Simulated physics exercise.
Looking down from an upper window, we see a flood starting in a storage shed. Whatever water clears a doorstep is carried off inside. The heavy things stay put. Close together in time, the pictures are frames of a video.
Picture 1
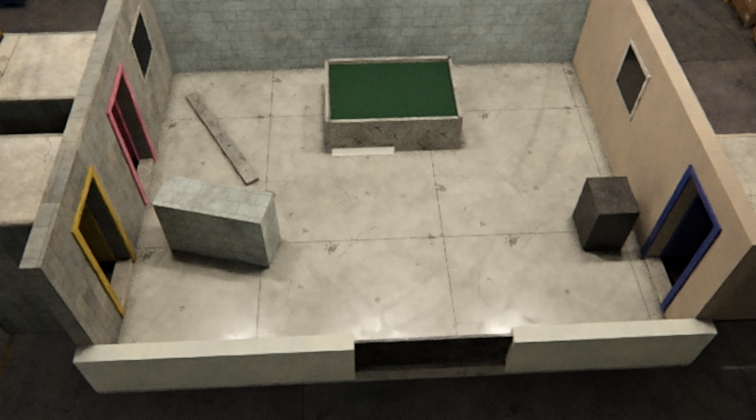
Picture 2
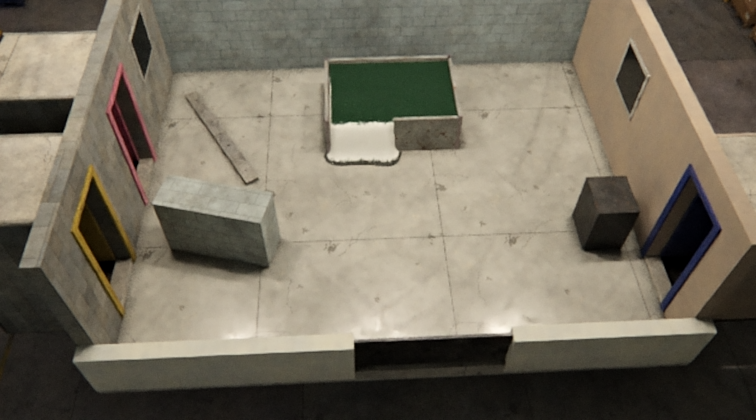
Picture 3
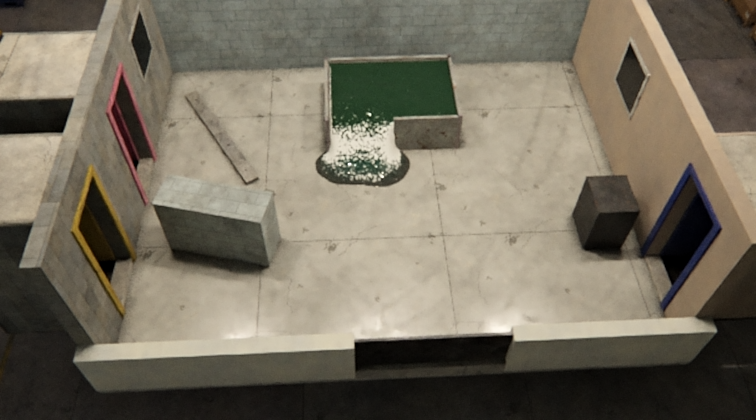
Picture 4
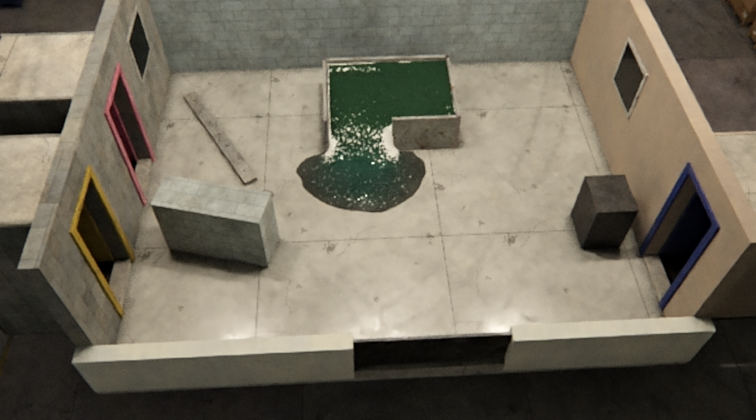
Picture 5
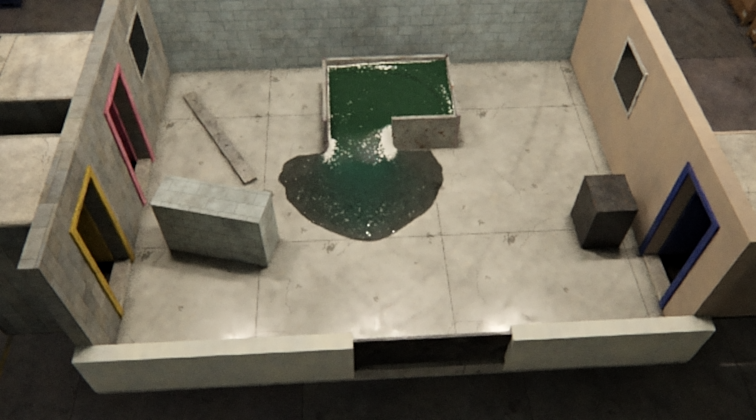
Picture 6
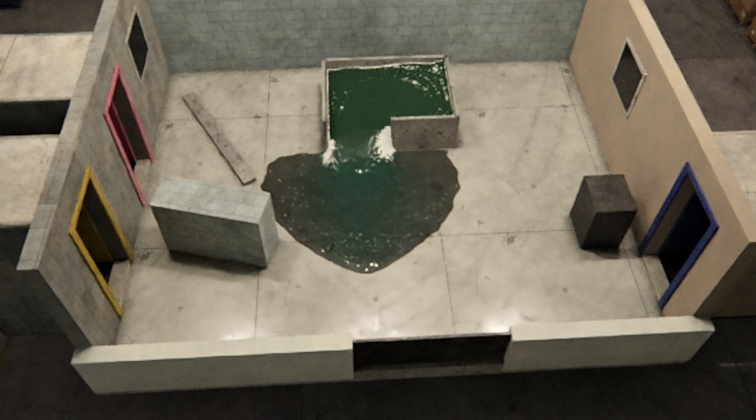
Green water pours through a gap in the front of a low, walled tank at the back of a roofless grey storage shed, seen from high above by a still camera. A pale block and a plank lie left near yellow and pink doorways, with a dark box by a blue doorway right. White froth bursts out first, then a dark green pool widens across the floor towards the viewer.
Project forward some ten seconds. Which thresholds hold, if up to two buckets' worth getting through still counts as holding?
The pink door holds; the blue door does not hold; the yellow door holds.
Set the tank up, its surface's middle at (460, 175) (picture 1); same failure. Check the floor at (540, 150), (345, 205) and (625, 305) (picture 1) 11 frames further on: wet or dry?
Point by point: Still bare; still bare; swamped.
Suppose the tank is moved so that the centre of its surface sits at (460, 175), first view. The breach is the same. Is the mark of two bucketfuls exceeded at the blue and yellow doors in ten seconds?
Blue exceeds the limit, yellow exceeds the limit.
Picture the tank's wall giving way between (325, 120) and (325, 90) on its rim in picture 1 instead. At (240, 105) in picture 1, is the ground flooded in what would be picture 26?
Answer: Soaked.
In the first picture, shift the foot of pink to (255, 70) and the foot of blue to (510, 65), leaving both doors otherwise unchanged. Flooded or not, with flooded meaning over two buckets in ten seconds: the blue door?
Then: The blue door is under.
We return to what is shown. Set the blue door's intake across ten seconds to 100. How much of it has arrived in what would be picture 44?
Estimate: Roughly 50 %.
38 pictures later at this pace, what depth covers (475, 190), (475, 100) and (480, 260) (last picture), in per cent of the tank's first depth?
Around 0, 0 and 8 %.
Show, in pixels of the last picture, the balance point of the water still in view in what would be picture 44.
About (358, 223) in the last view.
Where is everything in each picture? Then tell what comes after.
In the first frame, the tank at (391, 91) is whole and still.
In the second frame, water pours out at (361, 139) and has run to (396, 158).
In the third frame, the front is at (398, 177), out from the gap at (362, 141).
In the fourth frame, water pours out at (360, 142) and has run to (382, 207).
In the fifth frame, the front is at (381, 235), out from the gap at (360, 142).
In the sixth frame, water pours out at (359, 142) and has run to (356, 267).
A moment on, water covers 25 % of the floor; the pink door not reached, the blue door not reached, the yellow door not reached.
Next, water covers 35 % of the floor; the pink door not reached, the blue door not reached, the yellow door not reached.
Then, water covers 50 % of the floor; the pink door under two buckets in, the blue door not reached, the yellow door wet at the sill, nothing in.
Later, water covers 65 % of the floor; the pink door under two buckets in, the blue door over two buckets in, the yellow door wet at the sill, nothing in.
In the end, water covers 95 % of the floor; the pink door under two buckets in, the blue door far over two buckets in, the yellow door wet at the sill, nothing in.
